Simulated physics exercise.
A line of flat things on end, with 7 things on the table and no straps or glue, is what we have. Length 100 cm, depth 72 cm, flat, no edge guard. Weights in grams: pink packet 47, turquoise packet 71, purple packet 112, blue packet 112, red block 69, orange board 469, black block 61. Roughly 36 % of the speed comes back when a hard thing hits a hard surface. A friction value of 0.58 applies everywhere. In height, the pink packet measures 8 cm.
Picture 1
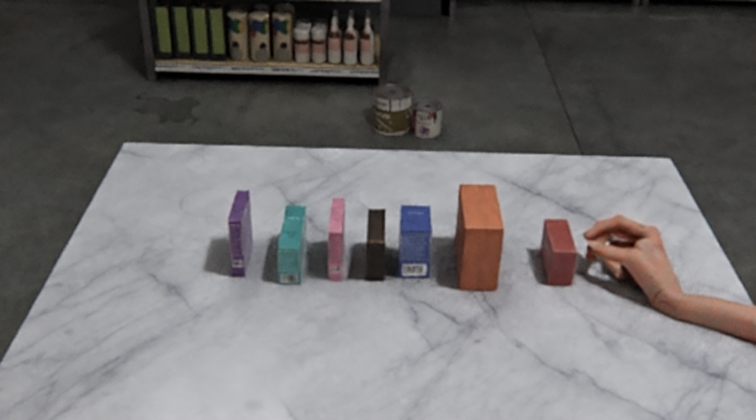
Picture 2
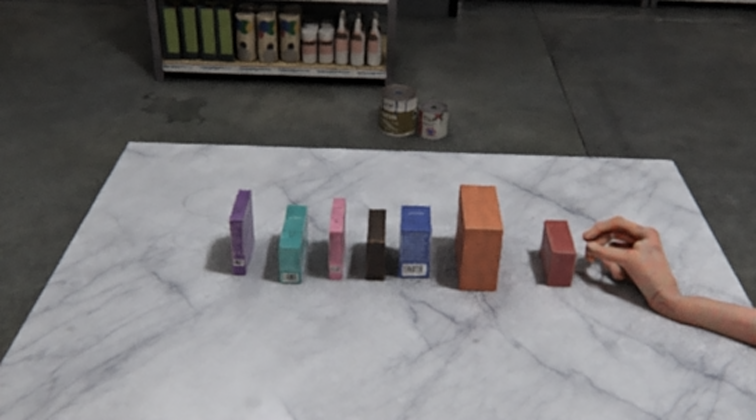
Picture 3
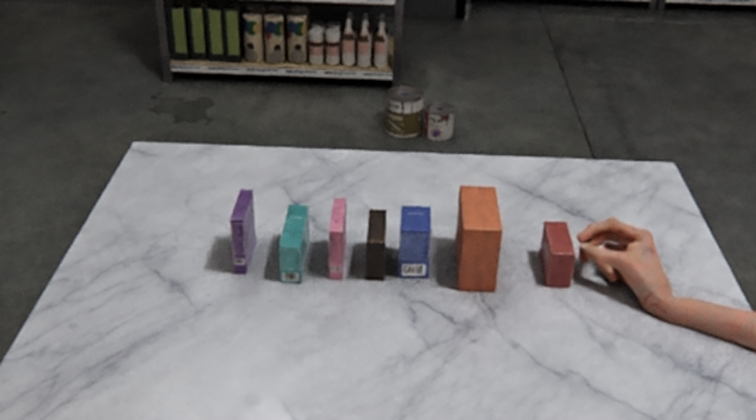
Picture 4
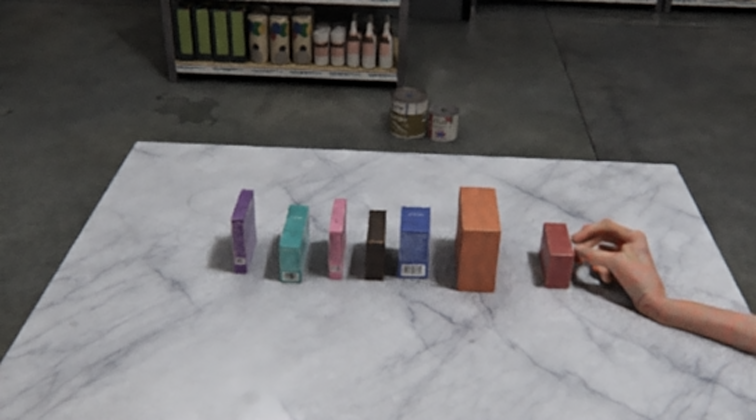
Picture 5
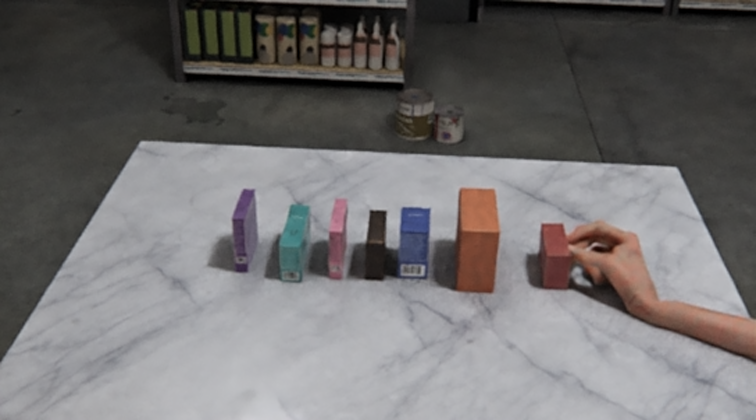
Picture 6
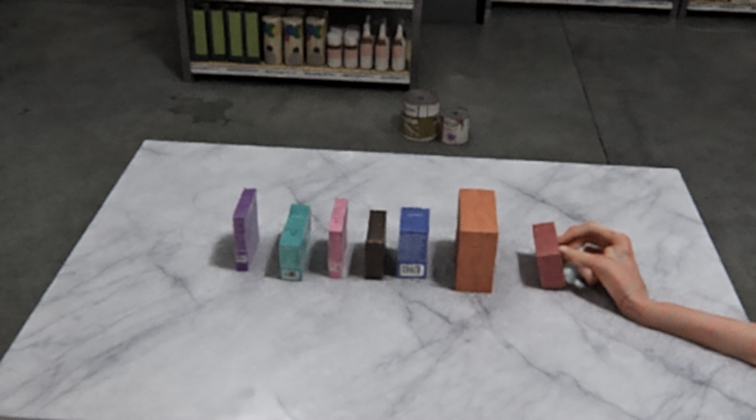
On a marble-topped table in a store-like room, a hand at the right reaches the red block at the end of a row of upright packets and blocks, then tilts it leftward toward the orange board as the view shifts slightly.
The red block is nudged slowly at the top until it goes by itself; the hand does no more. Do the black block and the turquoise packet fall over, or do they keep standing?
Result: The black block doesn't fall; the turquoise packet doesn't fall.
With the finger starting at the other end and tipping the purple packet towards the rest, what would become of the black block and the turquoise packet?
The black block remains standing, and the turquoise packet remains standing.
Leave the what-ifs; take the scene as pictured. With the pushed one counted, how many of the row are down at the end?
The count is 1.
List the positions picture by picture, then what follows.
Black block (376, 245); turquoise packet (293, 244), in the first frame.
Orange board (478, 237); pink packet (338, 239), in the second frame.
Blue packet (415, 242); orange board (477, 238), in the third frame.
Pink packet (338, 239); blue packet (414, 242), in the fourth frame.
Red block 4° over; orange board (476, 240); pink packet (338, 239), in the fifth frame.
Red block 15° over; black block (376, 245); turquoise packet (296, 242), in the sixth frame.
Then, 0.20 s on from there, red block 60° over.
Then, 0.90 s on from there, red block 90° over.
Then, 1.90 s on from there, black block resting near (376, 245); turquoise packet resting near (296, 242).
In the end, all 5 under 5 cm from the start. At the end, from the last picture's camera, black block near (376, 245), turquoise packet near (296, 242).
